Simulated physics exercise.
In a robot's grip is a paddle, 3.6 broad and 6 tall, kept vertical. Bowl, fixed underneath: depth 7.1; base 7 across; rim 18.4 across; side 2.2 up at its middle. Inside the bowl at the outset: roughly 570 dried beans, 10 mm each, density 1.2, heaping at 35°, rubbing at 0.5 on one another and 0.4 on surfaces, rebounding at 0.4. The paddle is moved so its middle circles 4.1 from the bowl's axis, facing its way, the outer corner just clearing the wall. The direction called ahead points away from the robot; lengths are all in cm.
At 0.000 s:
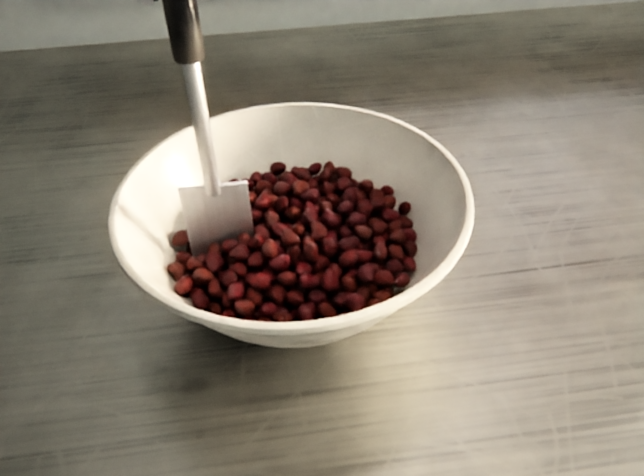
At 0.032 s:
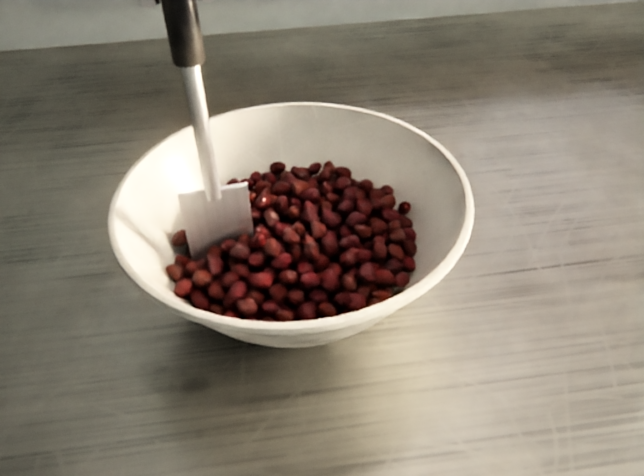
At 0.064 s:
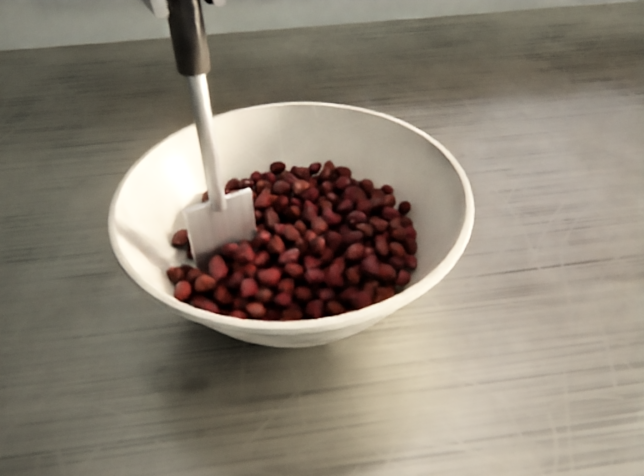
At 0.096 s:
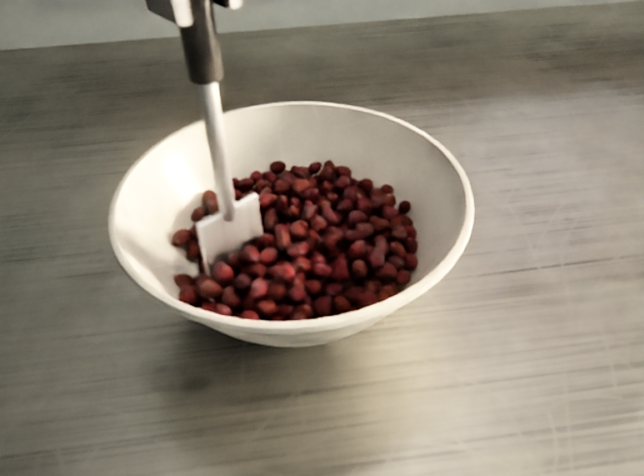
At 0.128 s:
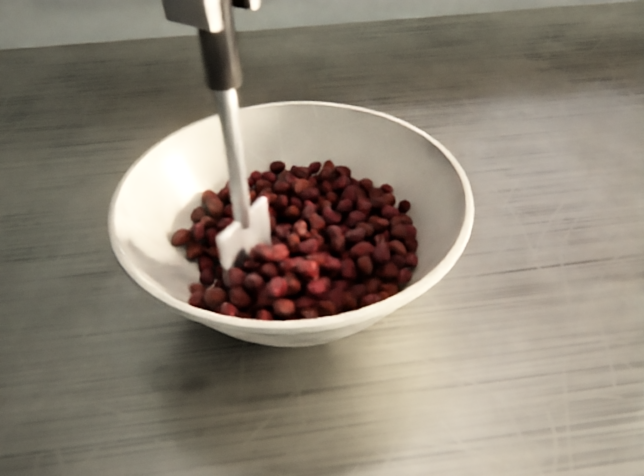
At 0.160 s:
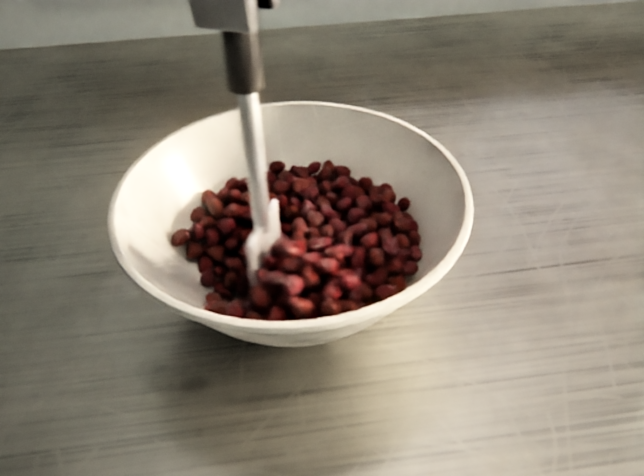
To begin with, a flat white paddle held upright by a robot arm stands in the left side of a white bowl of dark red beans. It then sweeps rightward and toward the viewer, pushing beans along and turning until its blade appears nearly edge-on, while the bowl stays still.
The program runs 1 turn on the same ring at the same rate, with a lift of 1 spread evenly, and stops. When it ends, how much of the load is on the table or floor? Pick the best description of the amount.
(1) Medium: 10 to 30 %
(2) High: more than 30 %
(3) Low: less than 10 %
(3) Low: Less than 10 %.
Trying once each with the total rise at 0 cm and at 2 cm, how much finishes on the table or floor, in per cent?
Some 5 and some 0 per cent.
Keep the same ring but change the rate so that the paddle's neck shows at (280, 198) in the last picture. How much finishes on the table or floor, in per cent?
I'd say near 5 per cent.
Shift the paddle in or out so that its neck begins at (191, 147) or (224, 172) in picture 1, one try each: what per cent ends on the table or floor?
First try about 5 per cent, second try about 0 per cent.
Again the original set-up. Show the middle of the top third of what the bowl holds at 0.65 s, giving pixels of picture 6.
(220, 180).
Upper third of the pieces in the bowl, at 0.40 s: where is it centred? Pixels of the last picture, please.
Around (368, 178).
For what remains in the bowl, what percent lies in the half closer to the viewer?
Around 60 per cent of what the bowl keeps.
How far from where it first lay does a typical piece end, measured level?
Something like 6 centimetres, give or take.
By 0.40 s, 180° round, highest piece 9 above the table; 565 in the bowl, 1 in flight or on the tool.
By 0.65 s, 294° round, highest piece 9 above the table; 551 in the bowl, 12 on the table or floor, 3 in flight or on the tool.
By 0.97 s, 0° round, highest piece 7 above the table; 546 in the bowl, 20 on the table or floor.
By 1.67 s, 0° round, highest piece 7 above the table; 546 in the bowl, 20 on the table or floor.
Final count, 546 in the bowl, 20 on the table or floor. That is 4 % on the table or floor.
